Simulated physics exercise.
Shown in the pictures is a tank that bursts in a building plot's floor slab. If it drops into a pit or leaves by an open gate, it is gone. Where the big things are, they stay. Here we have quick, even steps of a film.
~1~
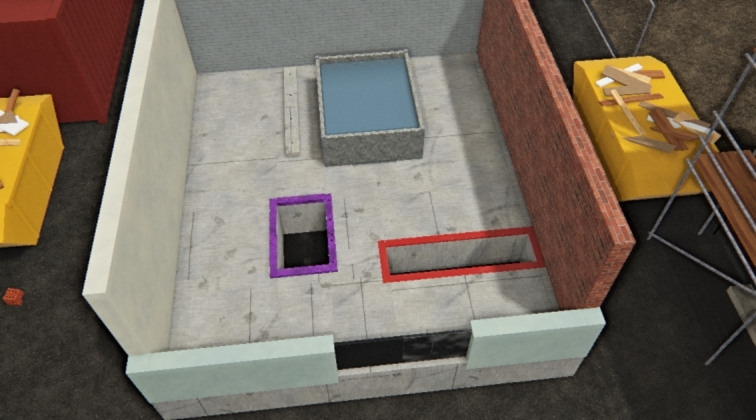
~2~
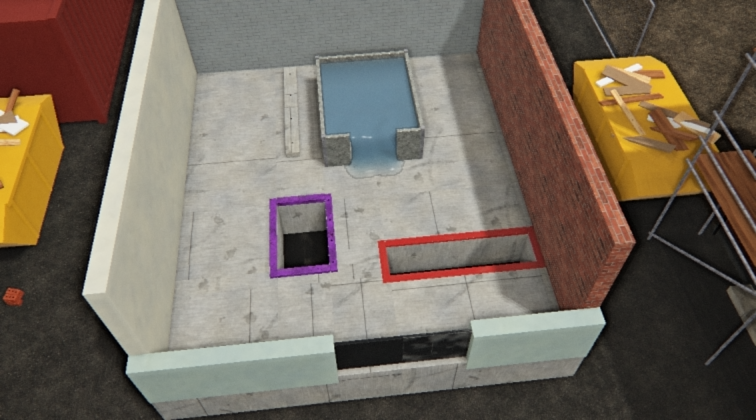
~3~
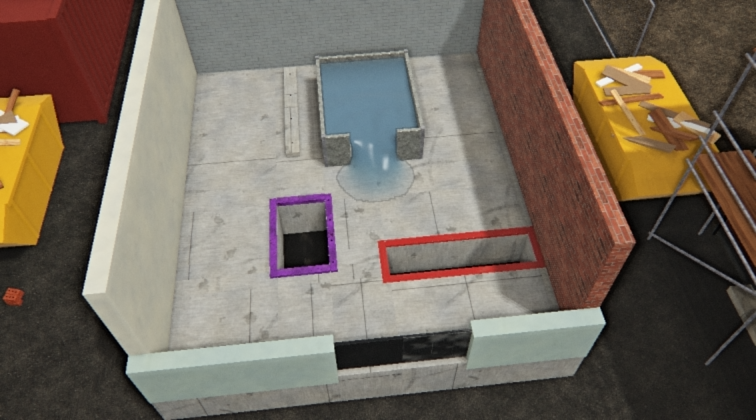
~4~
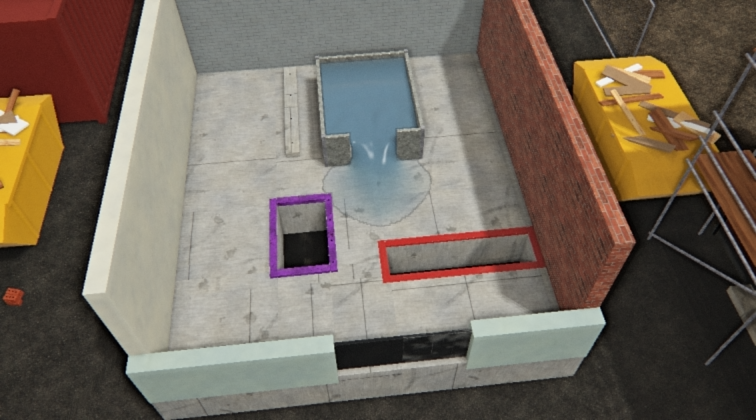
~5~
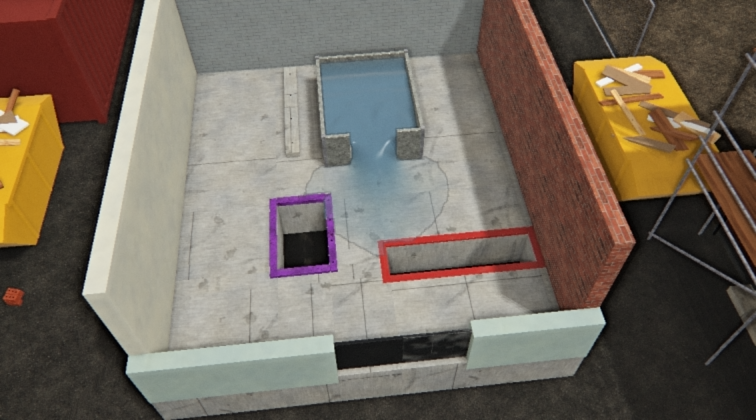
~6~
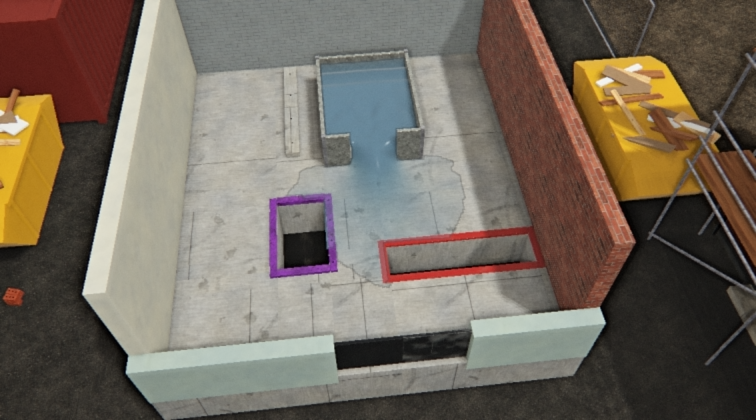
A grey concrete floor slab on a building plot, seen from above by a still camera, lies between a cream wall on the left, a red brick wall on the right and a grey wall behind. A stone-sided water tank stands at the back, with purple-rimmed and red-rimmed openings nearer. The tank's front bursts open, and water pours through the gap, spreading forward between and around the rimmed openings.
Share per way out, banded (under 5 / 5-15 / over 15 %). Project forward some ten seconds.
As I see it, gate: Short of a twentieth, red pit: Upwards of fifteen per cent, purple pit: A twentieth to fifteen per cent.
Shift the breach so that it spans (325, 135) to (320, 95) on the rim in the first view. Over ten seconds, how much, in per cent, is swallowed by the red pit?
The red pit gets 14 per cent.
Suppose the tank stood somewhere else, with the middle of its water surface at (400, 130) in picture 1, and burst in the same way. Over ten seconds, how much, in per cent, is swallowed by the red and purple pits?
So red takes 75 % and purple takes 0 %.
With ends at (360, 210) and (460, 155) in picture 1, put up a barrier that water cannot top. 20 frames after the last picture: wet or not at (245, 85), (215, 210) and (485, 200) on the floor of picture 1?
First spared, second submerged, third spared.
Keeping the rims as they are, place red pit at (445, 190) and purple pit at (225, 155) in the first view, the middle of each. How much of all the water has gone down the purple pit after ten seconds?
Roughly 0 per cent ends up in the purple pit.
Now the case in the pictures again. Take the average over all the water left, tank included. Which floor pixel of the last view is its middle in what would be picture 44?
Around (354, 190).
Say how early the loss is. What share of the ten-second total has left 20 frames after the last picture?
I'd estimate some 55 per cent.
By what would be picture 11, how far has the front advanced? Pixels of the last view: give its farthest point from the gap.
I'd say at around (311, 362).
A moment on, water covers 20 % of the floor; the gate 0 %, the red pit 7 %, the purple pit 2 %.
Next, water covers 25 % of the floor; the gate 0 %, the red pit 15 %, the purple pit 4 %.
Then, water covers 35 % of the floor; the gate 0 %, the red pit 24 %, the purple pit 6 %.
Later, water covers 45 % of the floor; the gate 0 %, the red pit 37 %, the purple pit 8 %.
In the end, water covers 55 % of the floor; the gate 0 %, the red pit 49 %, the purple pit 8 %.
